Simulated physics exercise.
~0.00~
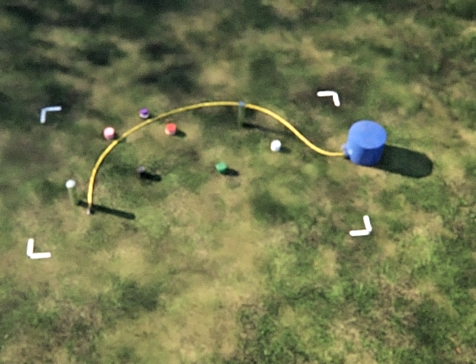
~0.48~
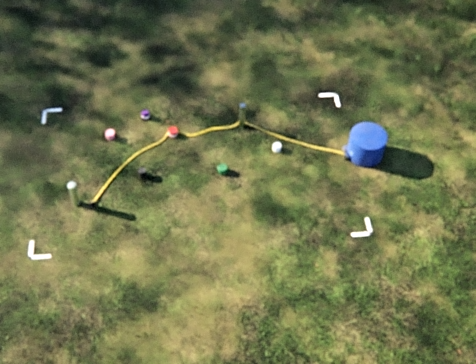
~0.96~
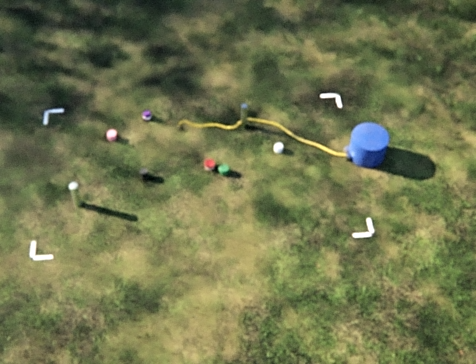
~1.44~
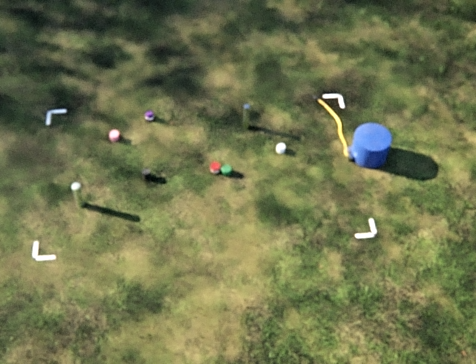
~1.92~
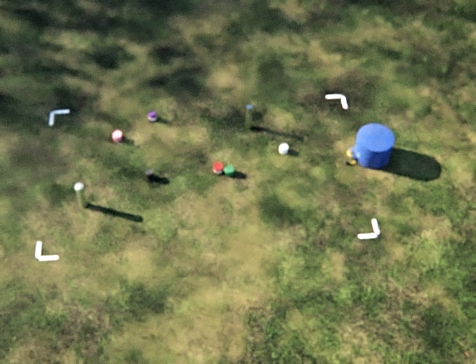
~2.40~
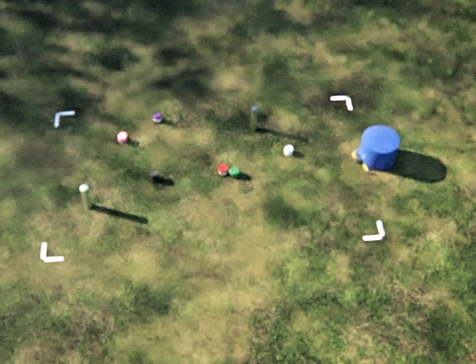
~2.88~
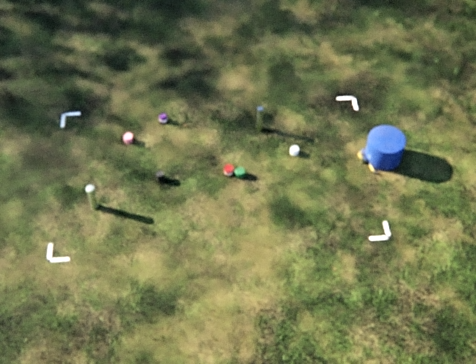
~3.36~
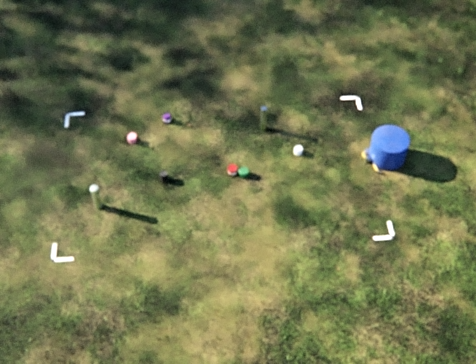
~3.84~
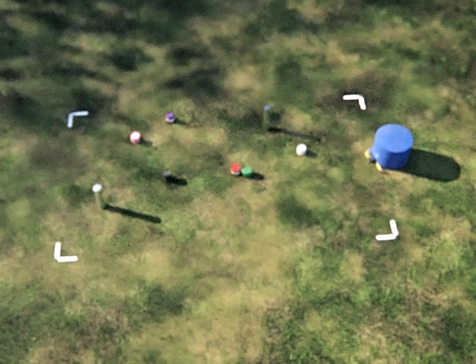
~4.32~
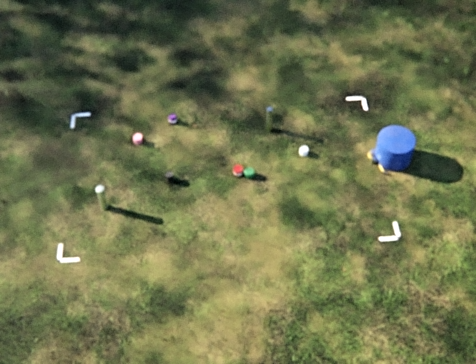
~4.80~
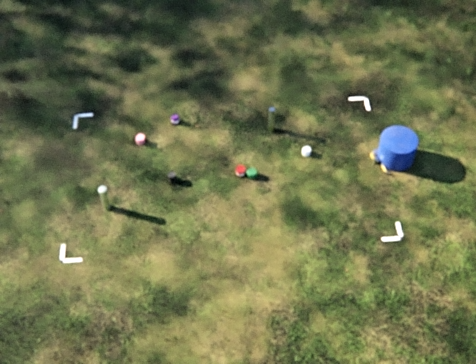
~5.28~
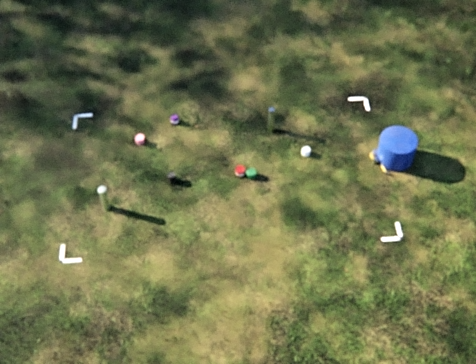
The footage shows a yellow lead curving across grass past small coloured containers to a blue reel at right, then drawing in toward it, shifting the red canister right beside the green tub. The lead all but disappears at the reel, and the containers stay still as the view drifts slightly left.
